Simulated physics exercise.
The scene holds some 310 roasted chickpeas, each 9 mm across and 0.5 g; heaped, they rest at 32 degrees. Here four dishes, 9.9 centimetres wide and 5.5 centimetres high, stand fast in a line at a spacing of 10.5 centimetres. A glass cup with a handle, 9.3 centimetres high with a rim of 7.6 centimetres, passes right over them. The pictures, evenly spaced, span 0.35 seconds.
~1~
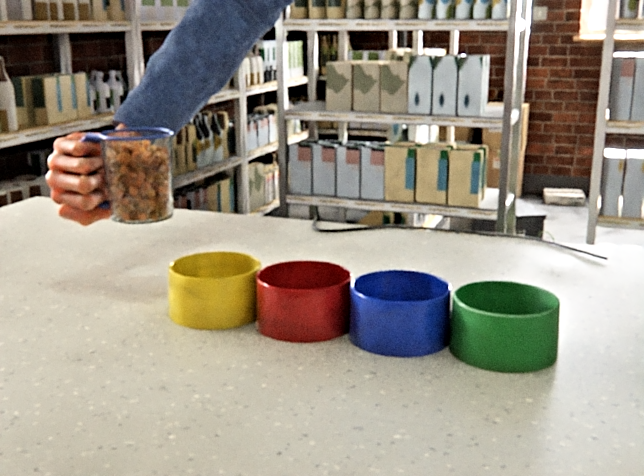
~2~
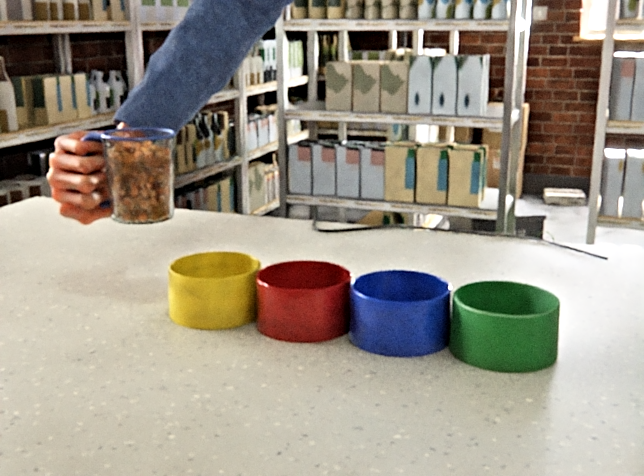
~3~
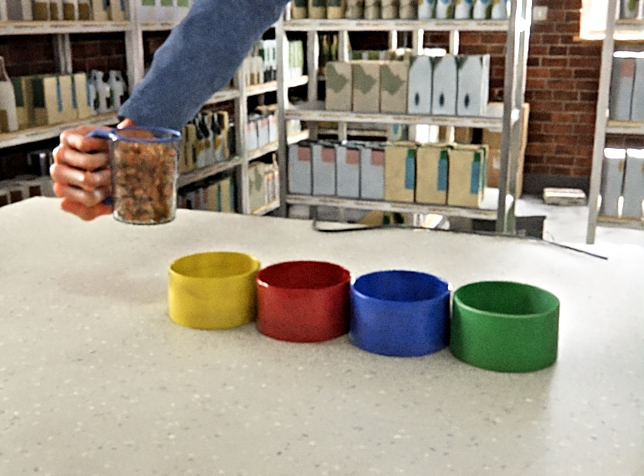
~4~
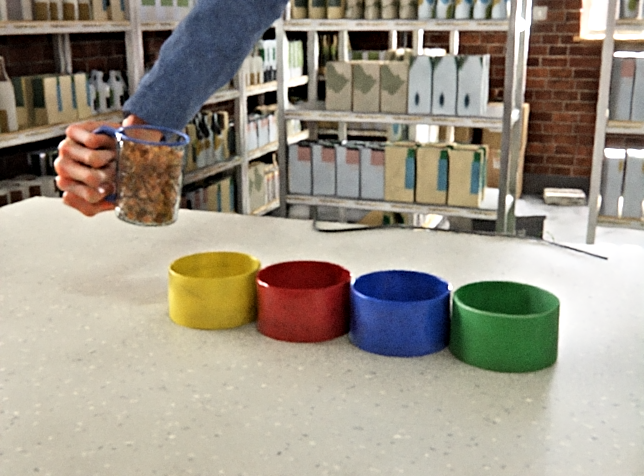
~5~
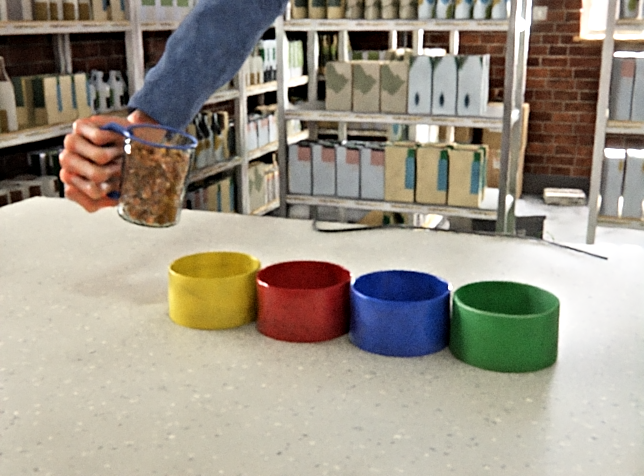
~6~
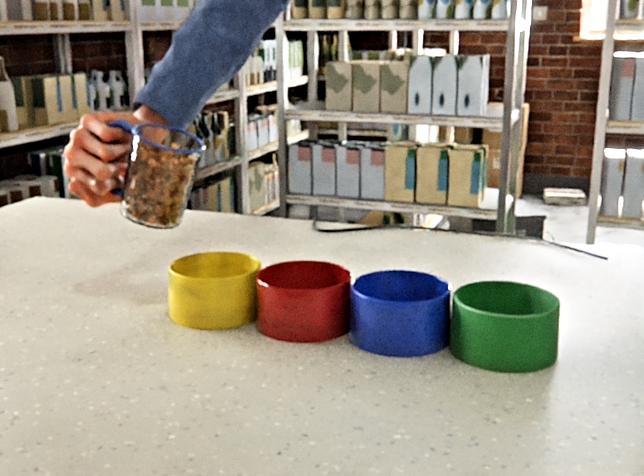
A hand holding a clear cup of small brown pieces by its handle moves slightly to the right while gradually tilting the cup rightward, above a pale speckled table where yellow, red, blue and green dishes stand in a row.
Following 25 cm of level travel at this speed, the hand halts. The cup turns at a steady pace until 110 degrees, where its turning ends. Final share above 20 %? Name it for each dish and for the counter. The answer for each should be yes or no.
Red - yes, blue - yes, green - no, yellow - no, counter - no.
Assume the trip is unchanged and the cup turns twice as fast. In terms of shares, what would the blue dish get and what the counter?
I'd say blue ends at 0 while the counter ends at 10.
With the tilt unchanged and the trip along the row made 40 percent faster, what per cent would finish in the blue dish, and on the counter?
Shares - blue 100, counter 0.
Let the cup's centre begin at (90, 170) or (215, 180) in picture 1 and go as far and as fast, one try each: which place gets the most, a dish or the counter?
Try 1 - red; try 2 - blue.
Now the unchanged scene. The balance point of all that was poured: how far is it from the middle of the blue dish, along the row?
The load's average lands around 5 cm in the minus-x direction.
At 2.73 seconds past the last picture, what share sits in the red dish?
I'd put it at about 55 % by that time.
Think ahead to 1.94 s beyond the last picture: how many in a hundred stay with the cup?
I'd put it at roughly 20 per cent.
Then, 1.16 s after the last picture, tilt 91 degrees; cup holds 100 %.
Then, 1.94 s after the last picture, tilt 110 degrees; cup holds 20 %, red 55 %, blue 15 %.
Then, 2.73 s after the last picture, tilt 110 degrees; cup holds 0 %, red 55 %, blue 40 %.
In the end, red 55 %, blue 40 %, green 0 %, yellow 0 %, counter 10 %.
